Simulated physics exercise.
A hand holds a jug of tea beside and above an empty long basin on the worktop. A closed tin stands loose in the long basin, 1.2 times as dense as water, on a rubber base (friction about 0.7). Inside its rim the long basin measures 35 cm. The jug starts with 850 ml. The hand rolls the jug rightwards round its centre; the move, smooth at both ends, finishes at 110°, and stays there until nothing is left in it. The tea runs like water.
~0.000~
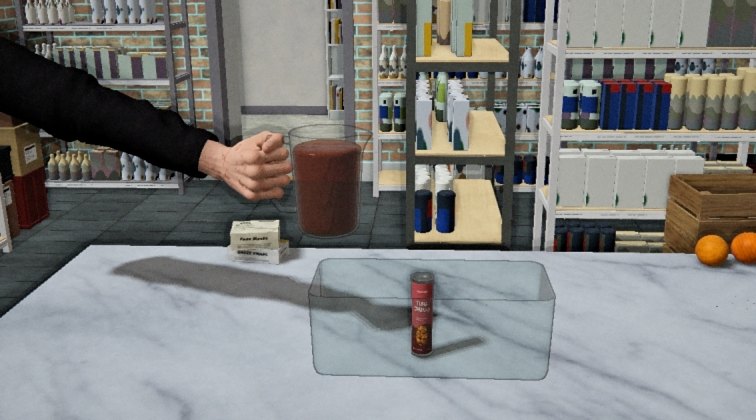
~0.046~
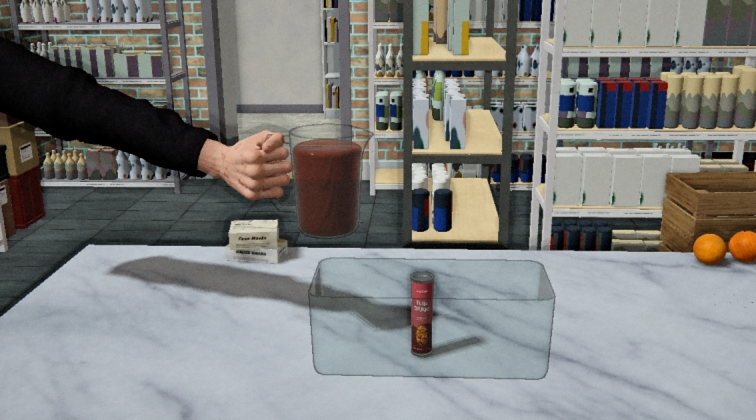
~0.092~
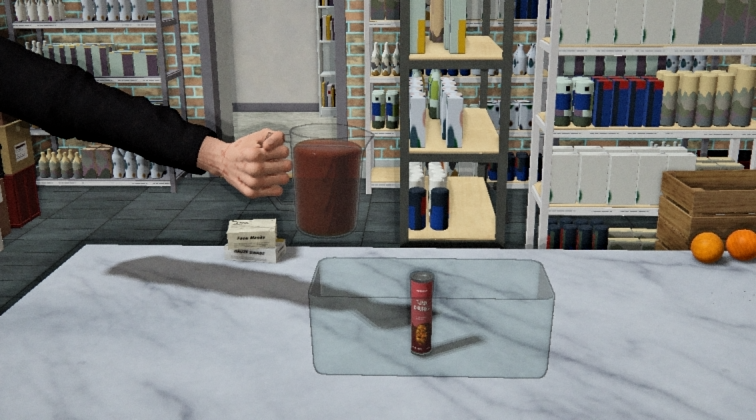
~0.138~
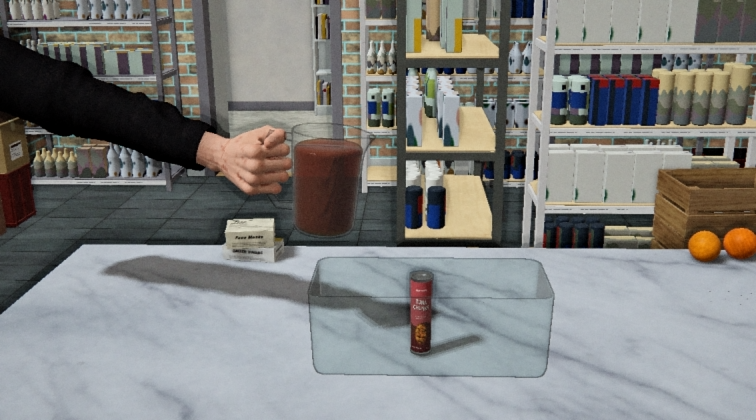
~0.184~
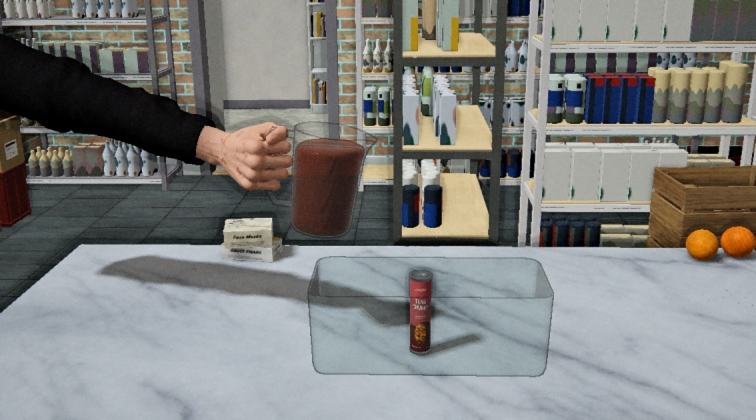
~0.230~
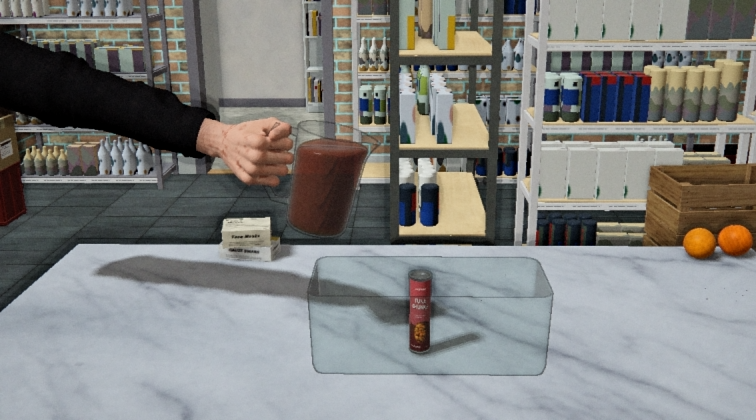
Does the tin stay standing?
It goes over.
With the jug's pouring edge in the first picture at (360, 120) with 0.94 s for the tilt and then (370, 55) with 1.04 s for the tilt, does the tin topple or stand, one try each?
First it goes over; then it stays up.
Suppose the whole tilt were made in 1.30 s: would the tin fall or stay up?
The tin topples.
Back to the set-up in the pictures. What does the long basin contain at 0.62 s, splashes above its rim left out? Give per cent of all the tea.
Some 3 per cent.
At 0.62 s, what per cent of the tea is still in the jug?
About 82 per cent.
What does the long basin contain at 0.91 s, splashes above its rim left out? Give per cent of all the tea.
About 48 per cent.
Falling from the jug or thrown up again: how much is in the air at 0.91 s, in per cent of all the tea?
About 22 per cent.
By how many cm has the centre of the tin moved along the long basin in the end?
Some 8.5 cm.
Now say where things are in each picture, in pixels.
The first picture shows tilt 0°; pouring edge (373, 133); surface from (294, 146) to (362, 146); the long basin's rim runs from (315, 277) to (548, 281); the tin's top is at (422, 281).
The second picture shows tilt 1°; pouring edge (373, 133); surface from (294, 145) to (362, 146).
The third picture shows tilt 2°; pouring edge (374, 134); surface from (294, 145) to (363, 146).
The fourth picture shows tilt 5°; pouring edge (376, 136); surface from (295, 144) to (364, 147).
The fifth picture shows tilt 8°; pouring edge (378, 139); surface from (297, 145) to (366, 147).
The sixth picture shows tilt 13°; pouring edge (381, 143); surface from (297, 146) to (370, 147).
After 0.62 s the tilt is 72° and 82 per cent is still to pour; the tin stands where it began.
After 0.91 s the tilt is 106° and 30 per cent is still to pour; the tin stands where it began.
After 1.21 s the tilt is 110° and 1 per cent is still to pour; the tin leans 43°.
After 1.54 s the tilt is 110° and 0 per cent is still to pour; the tin lies on its side.
In the end the tin lies on its side.
